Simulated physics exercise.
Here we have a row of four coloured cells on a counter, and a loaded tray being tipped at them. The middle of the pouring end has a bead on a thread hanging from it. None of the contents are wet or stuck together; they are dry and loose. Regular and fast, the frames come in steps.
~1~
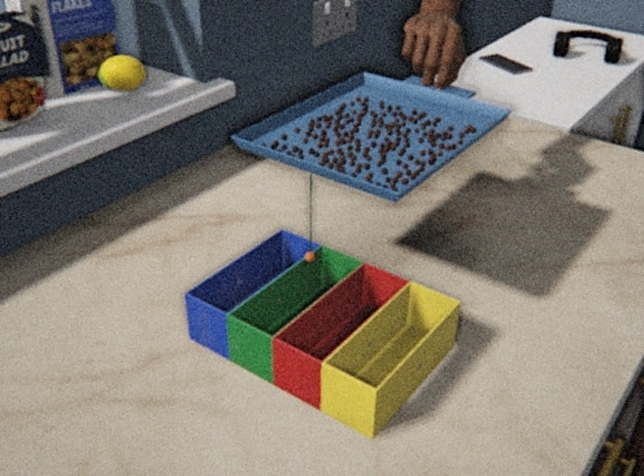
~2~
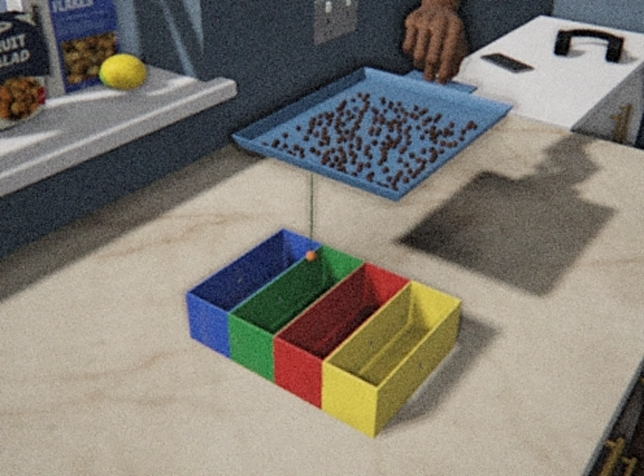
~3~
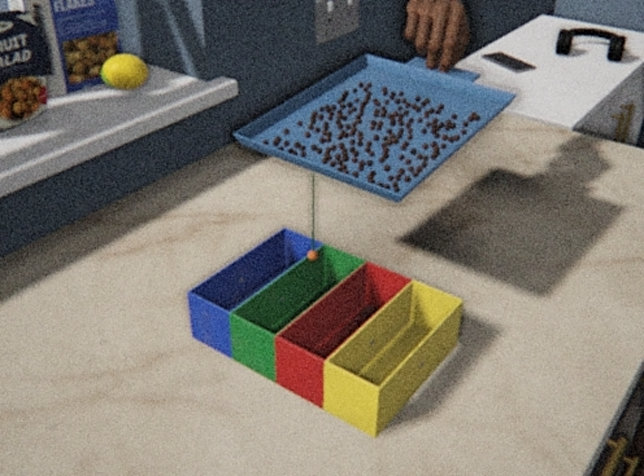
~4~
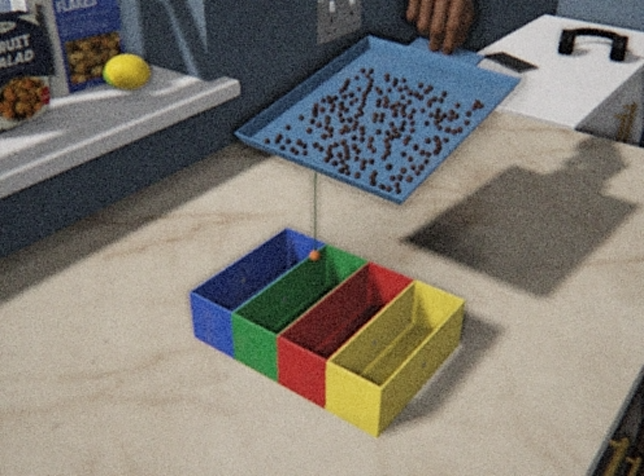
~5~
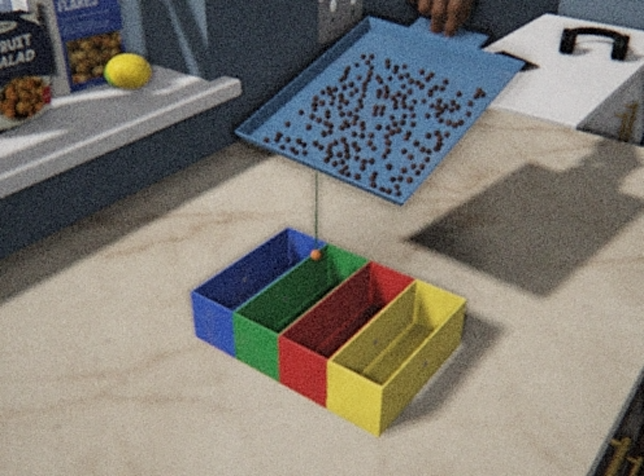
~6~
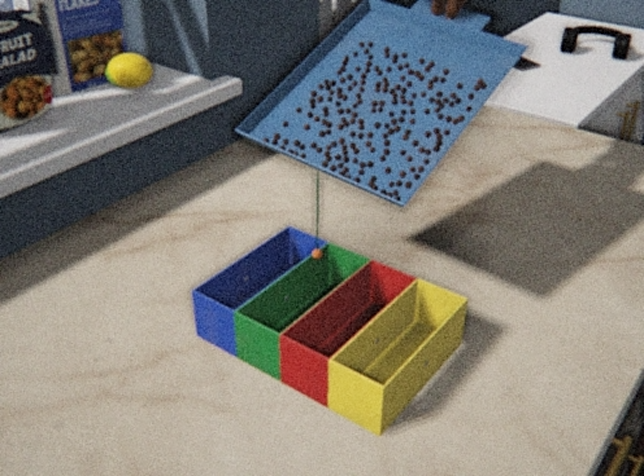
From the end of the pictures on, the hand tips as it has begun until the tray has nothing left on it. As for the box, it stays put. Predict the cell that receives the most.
Most of it goes into the red cell.
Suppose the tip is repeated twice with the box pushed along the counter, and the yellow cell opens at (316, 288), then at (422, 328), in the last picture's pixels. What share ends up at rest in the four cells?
You'd see around 30 per cent and then around 100 per cent.
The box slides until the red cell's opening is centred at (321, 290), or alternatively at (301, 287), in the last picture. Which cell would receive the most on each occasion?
So it would be that yellow cell first and the yellow one after that.
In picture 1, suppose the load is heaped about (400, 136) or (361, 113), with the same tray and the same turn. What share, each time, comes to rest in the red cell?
Near 60 and 40 percent respectively.
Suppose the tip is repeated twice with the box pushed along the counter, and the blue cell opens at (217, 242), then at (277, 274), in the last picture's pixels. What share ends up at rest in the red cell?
Near 10 % and 60 %.
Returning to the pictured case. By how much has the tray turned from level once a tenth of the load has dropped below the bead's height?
The angle is around 65°.
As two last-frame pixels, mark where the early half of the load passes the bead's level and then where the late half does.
Early half (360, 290), late half (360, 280).
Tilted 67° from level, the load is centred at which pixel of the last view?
Look around (361, 209) in the last picture.
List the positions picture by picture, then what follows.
Corners of the pouring end (240, 136) and (397, 189), level; middle of the load (370, 136), allspice berries; bead on its thread (310, 257); blue cell (208, 322); green cell (251, 345); red cell (297, 370); yellow cell (348, 396), in the first picture.
Corners of the pouring end (241, 135) and (398, 189), level; middle of the load (371, 134), in the second picture.
Corners of the pouring end (242, 133) and (399, 190), tipped barely, lowest at the right corner; middle of the load (373, 128), in the third picture.
Corners of the pouring end (243, 132) and (401, 193), tipped a little, lowest at the right corner; middle of the load (375, 121), in the fourth picture.
Corners of the pouring end (244, 130) and (401, 196), tipped clearly, lowest at the right corner; middle of the load (375, 114), in the fifth picture.
Corners of the pouring end (244, 128) and (402, 198), tipped clearly, lowest at the right corner; middle of the load (374, 111), every one on the move; blue cell (215, 319); green cell (258, 342); red cell (305, 367); yellow cell (355, 393), in the sixth picture.
Just after the last frame, tray tipped steeply; roughly half on the tray; about a tenth in the red cell; about a tenth in the yellow cell; about a tenth in the green cell; roughly a quarter falling or outside the box.
A moment on, tray tipped past a quarter turn; roughly half in the red cell; roughly a quarter in the yellow cell; roughly a quarter in the green cell.
Further on, tray tipped past a quarter turn; roughly half in the red cell; roughly a quarter in the yellow cell; roughly a quarter in the green cell.
When it is over, tray tipped past a quarter turn; roughly half in the red cell; roughly a quarter in the yellow cell; roughly a quarter in the green cell; not one in the blue cell.
